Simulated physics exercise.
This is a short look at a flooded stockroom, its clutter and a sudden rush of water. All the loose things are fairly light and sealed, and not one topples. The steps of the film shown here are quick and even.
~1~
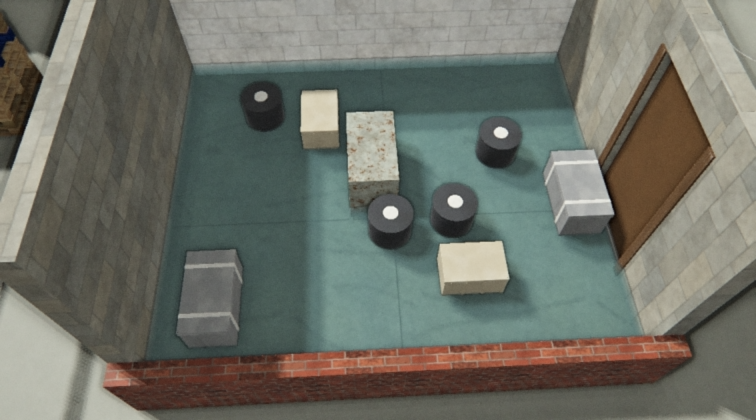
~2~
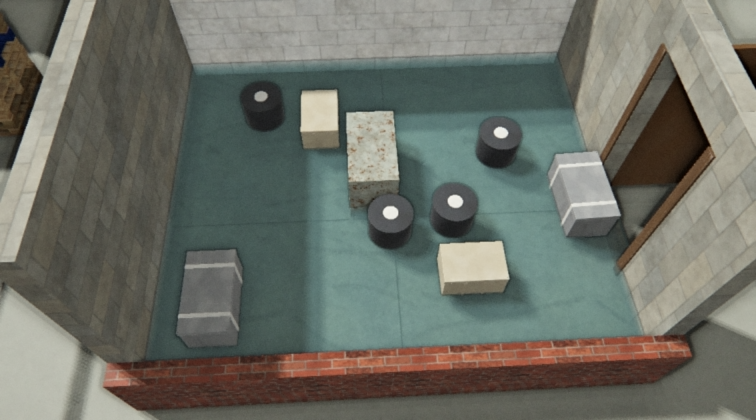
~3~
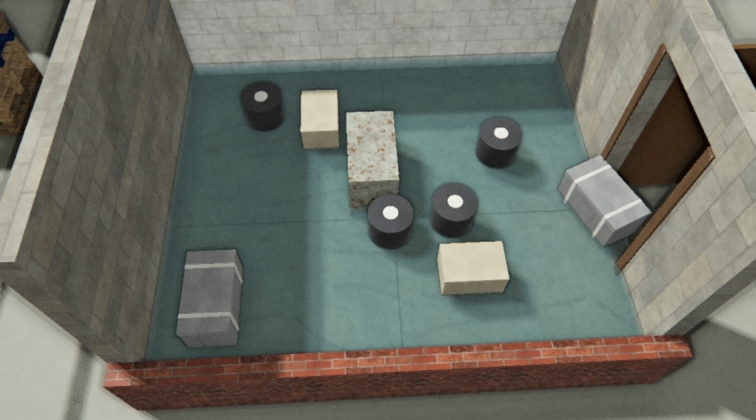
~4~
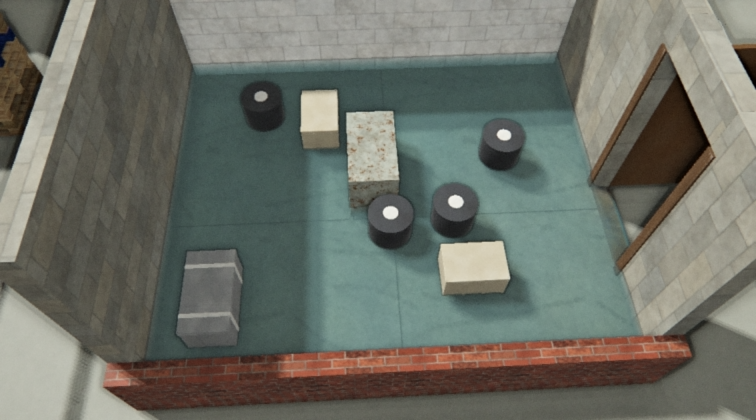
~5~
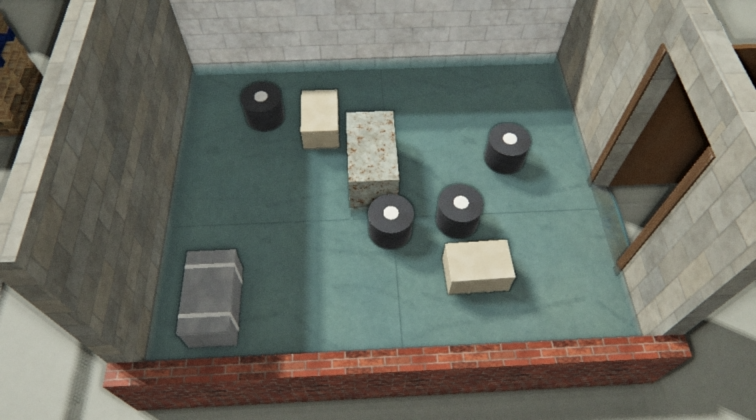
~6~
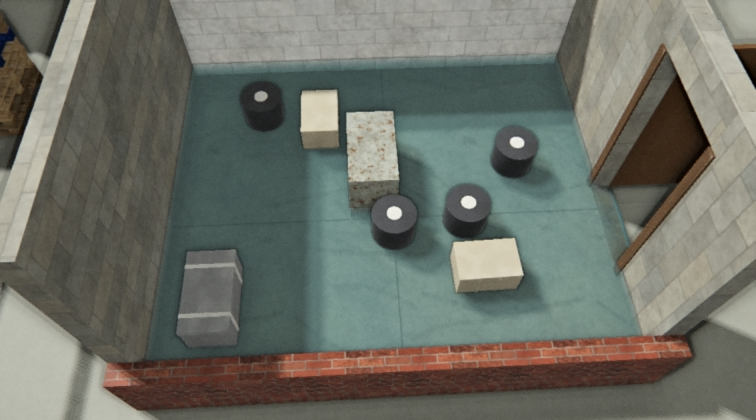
In a walled room with a blue-green floor, the brown door on the right opened and the nearby grey crate turned and went out of view, then some black tubs and a cream block drifted slightly right.
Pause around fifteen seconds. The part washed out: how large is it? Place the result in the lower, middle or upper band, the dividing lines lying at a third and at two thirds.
Middle band.
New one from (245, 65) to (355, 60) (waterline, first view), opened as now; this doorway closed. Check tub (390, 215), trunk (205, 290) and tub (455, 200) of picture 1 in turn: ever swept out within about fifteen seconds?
Per item as listed - not lost, not lost, not lost.
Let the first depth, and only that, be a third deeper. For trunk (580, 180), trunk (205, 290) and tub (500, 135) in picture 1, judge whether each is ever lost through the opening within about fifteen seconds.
As listed: Washed out, still in, washed out.
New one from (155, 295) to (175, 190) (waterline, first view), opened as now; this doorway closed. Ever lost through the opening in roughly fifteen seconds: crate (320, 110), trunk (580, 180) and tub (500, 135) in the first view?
The three give escape, no escape and no escape, in that order.
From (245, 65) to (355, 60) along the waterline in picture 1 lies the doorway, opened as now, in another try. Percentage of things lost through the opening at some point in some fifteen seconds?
By my count, 20 percent.
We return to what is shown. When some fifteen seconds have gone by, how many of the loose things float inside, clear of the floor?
I make it 3.
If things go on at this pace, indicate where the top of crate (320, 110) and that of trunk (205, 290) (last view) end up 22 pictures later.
Near (362, 100) and (246, 301).
A moment on, 1 of 8 are out; 7 afloat.
Next, 2 of 8 are out; 6 afloat.
Later, 4 of 8 are out; 4 afloat.
In the end, 5 of 8 are out; 3 afloat.
